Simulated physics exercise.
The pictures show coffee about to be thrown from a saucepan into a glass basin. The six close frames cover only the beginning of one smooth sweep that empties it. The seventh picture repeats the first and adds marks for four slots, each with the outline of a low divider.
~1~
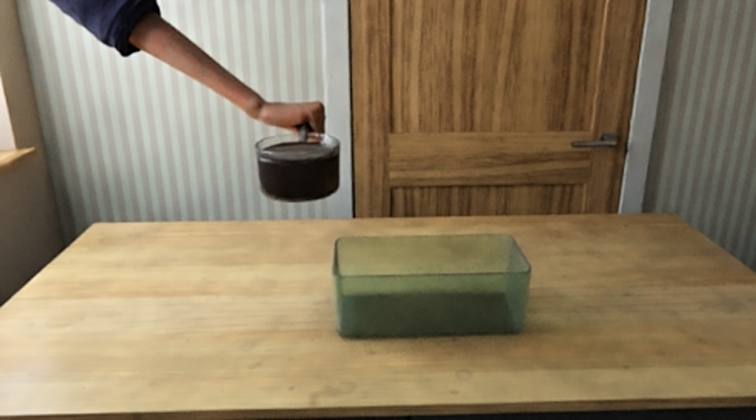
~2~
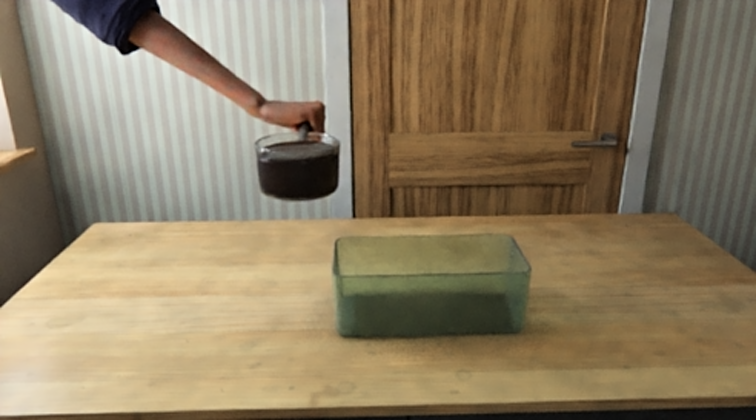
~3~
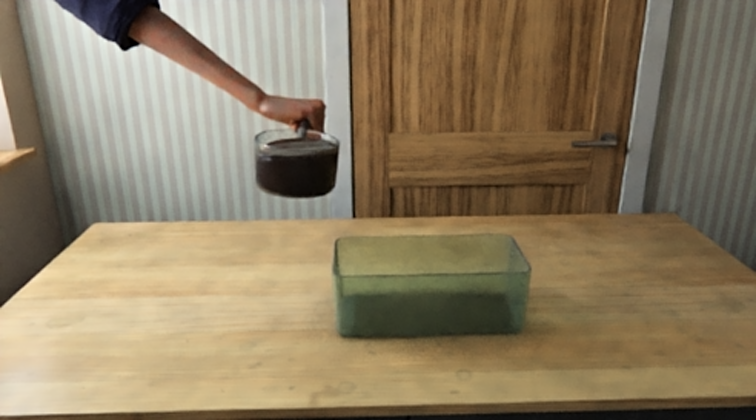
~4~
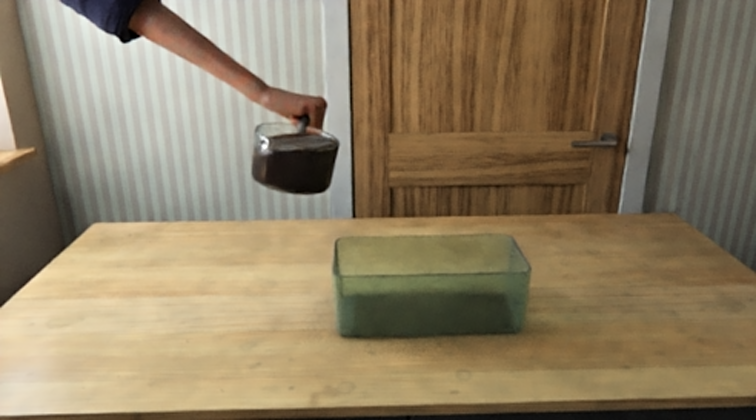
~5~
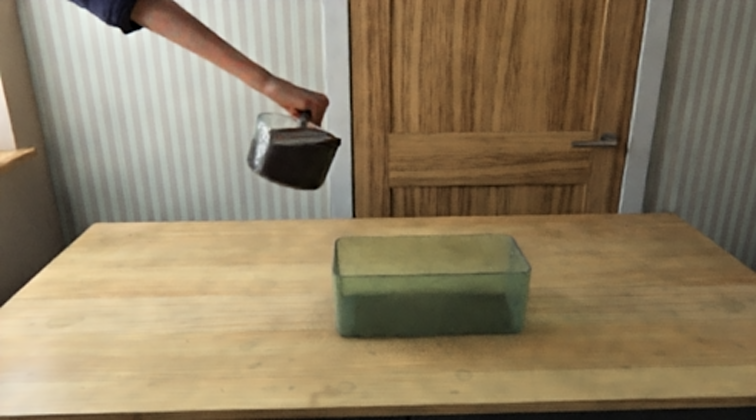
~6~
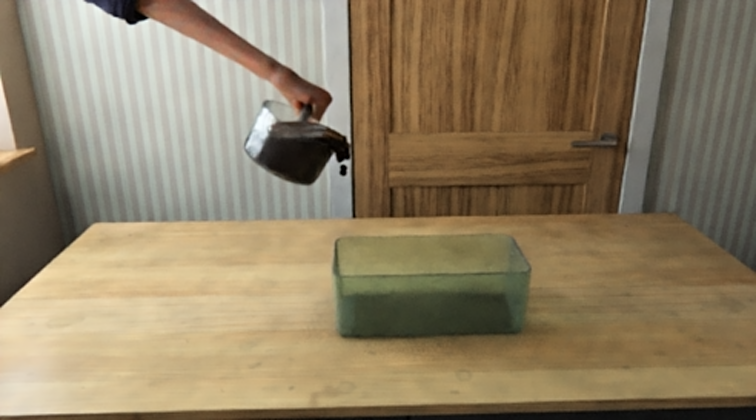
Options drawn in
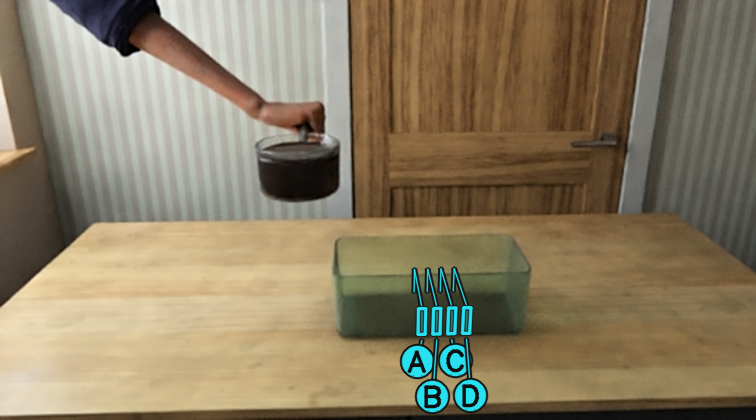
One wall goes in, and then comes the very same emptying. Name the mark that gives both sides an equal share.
A works best here.
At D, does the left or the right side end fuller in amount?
More ends on the left.
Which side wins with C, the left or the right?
The left one.
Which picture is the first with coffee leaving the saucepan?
In picture 5.
In cyan, A at (421, 339); B at (436, 339); C at (451, 339); D at (466, 338).
Choosing A, about 51 % ends left of the wall and 47 % right of it.
Choosing B, about 85 % ends left of the wall and 13 % right of it.
Choosing C, about 93 % ends left of the wall and 5 % right of it.
Choosing D, about 92 % ends left of the wall and 6 % right of it.
